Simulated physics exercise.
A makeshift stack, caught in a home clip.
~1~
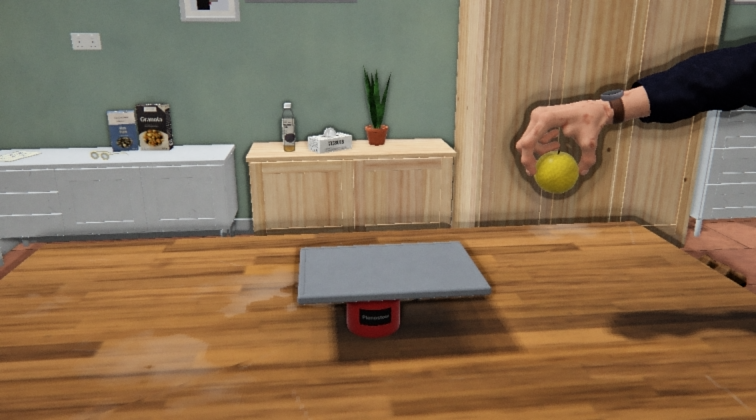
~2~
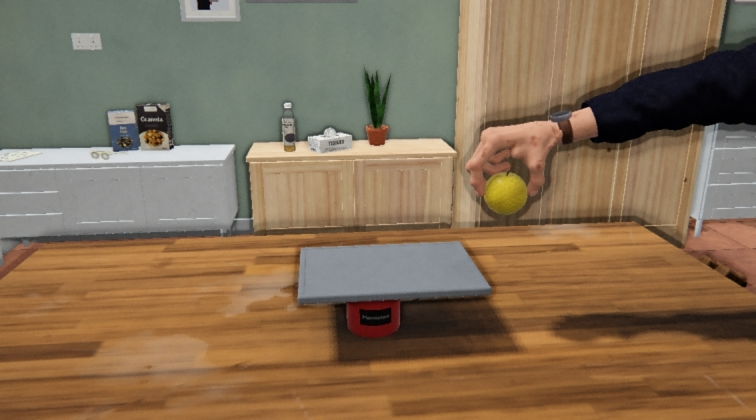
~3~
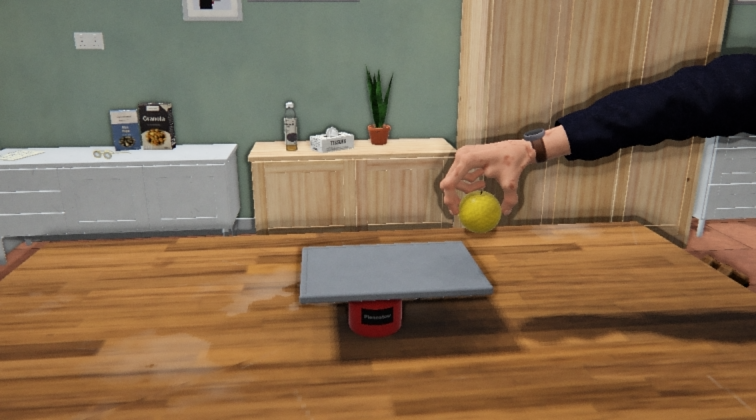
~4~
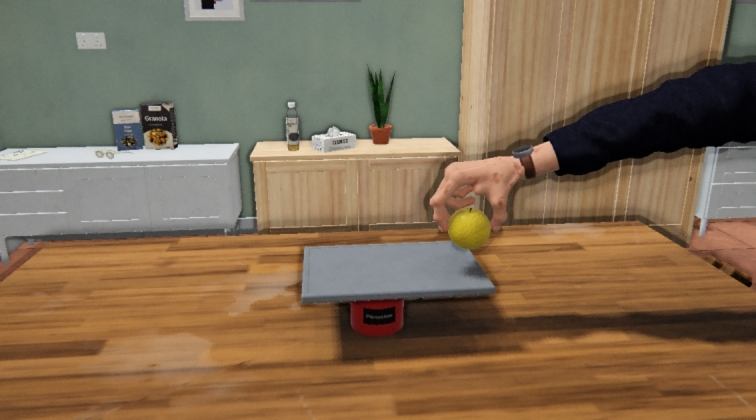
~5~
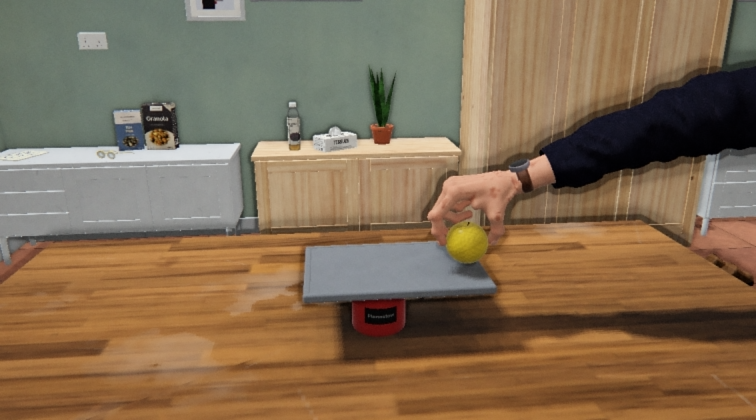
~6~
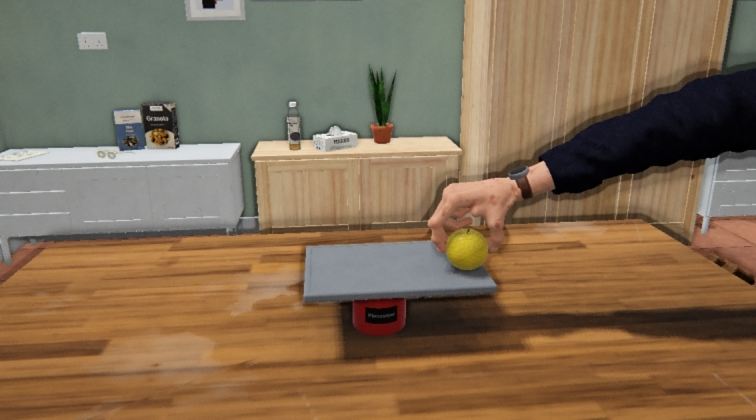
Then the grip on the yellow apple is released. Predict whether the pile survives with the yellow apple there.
I'd say it doesn't stand firm, sadly.
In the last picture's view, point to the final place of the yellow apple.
At about (511, 309).
Then, 0.30 s later than the last frame, yellow apple now fallen; grey lid tilted by 33°.
Then, 0.50 s later than the last frame, grey lid tilted by 44°.
Then, 1.30 s later than the last frame, grey lid tilted by 36°.
When it is over, fallen, yellow apple; moved from the start, grey lid; red jar as before. End places, in pixels of the last picture, yellow apple near (511, 309). The stack comes apart.
